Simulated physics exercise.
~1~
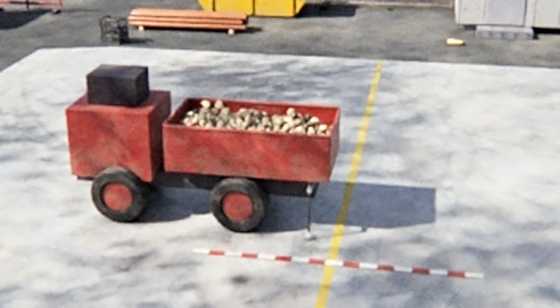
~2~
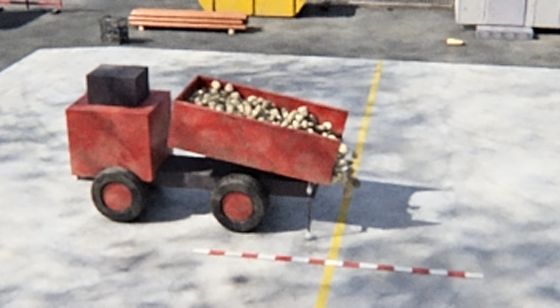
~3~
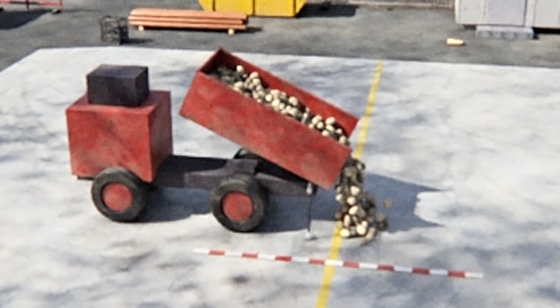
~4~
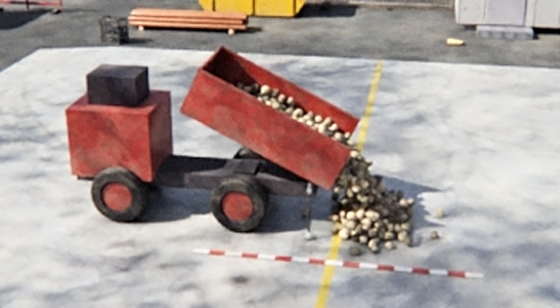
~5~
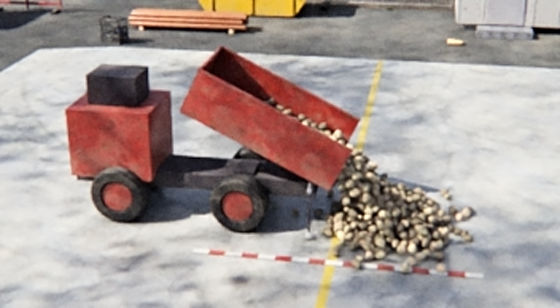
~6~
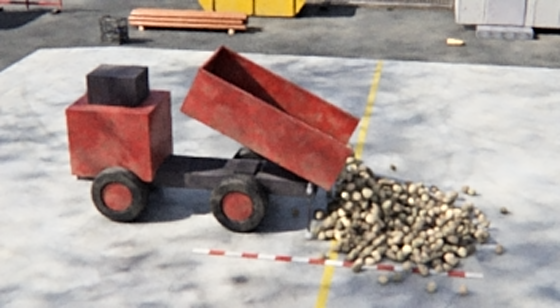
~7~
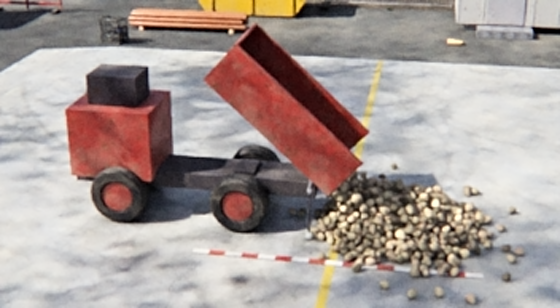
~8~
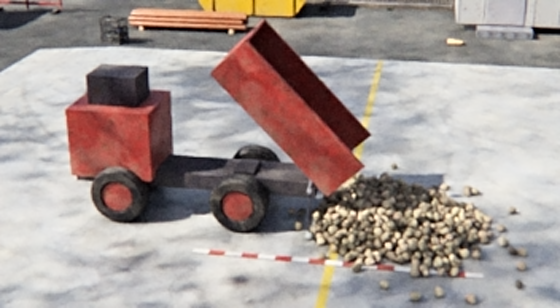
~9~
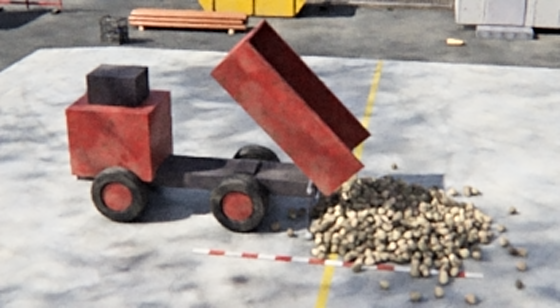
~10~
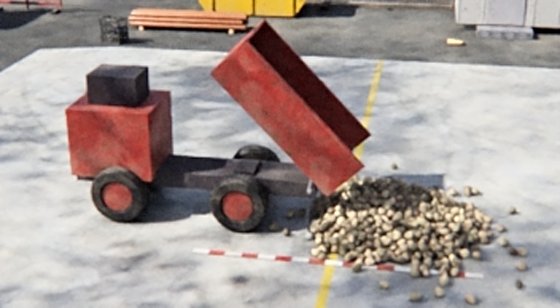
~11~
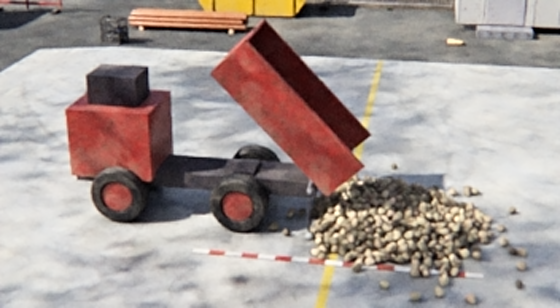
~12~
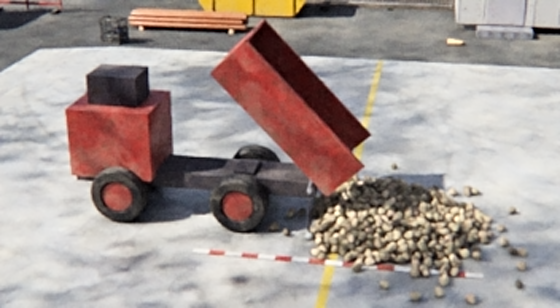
The video shows a red tipper truck raising its stone-filled body in stages, spilling pale round stones from the right end onto the ground across a yellow line. The body empties, tilts more steeply and stays raised beside a spread heap lying mostly past the line.
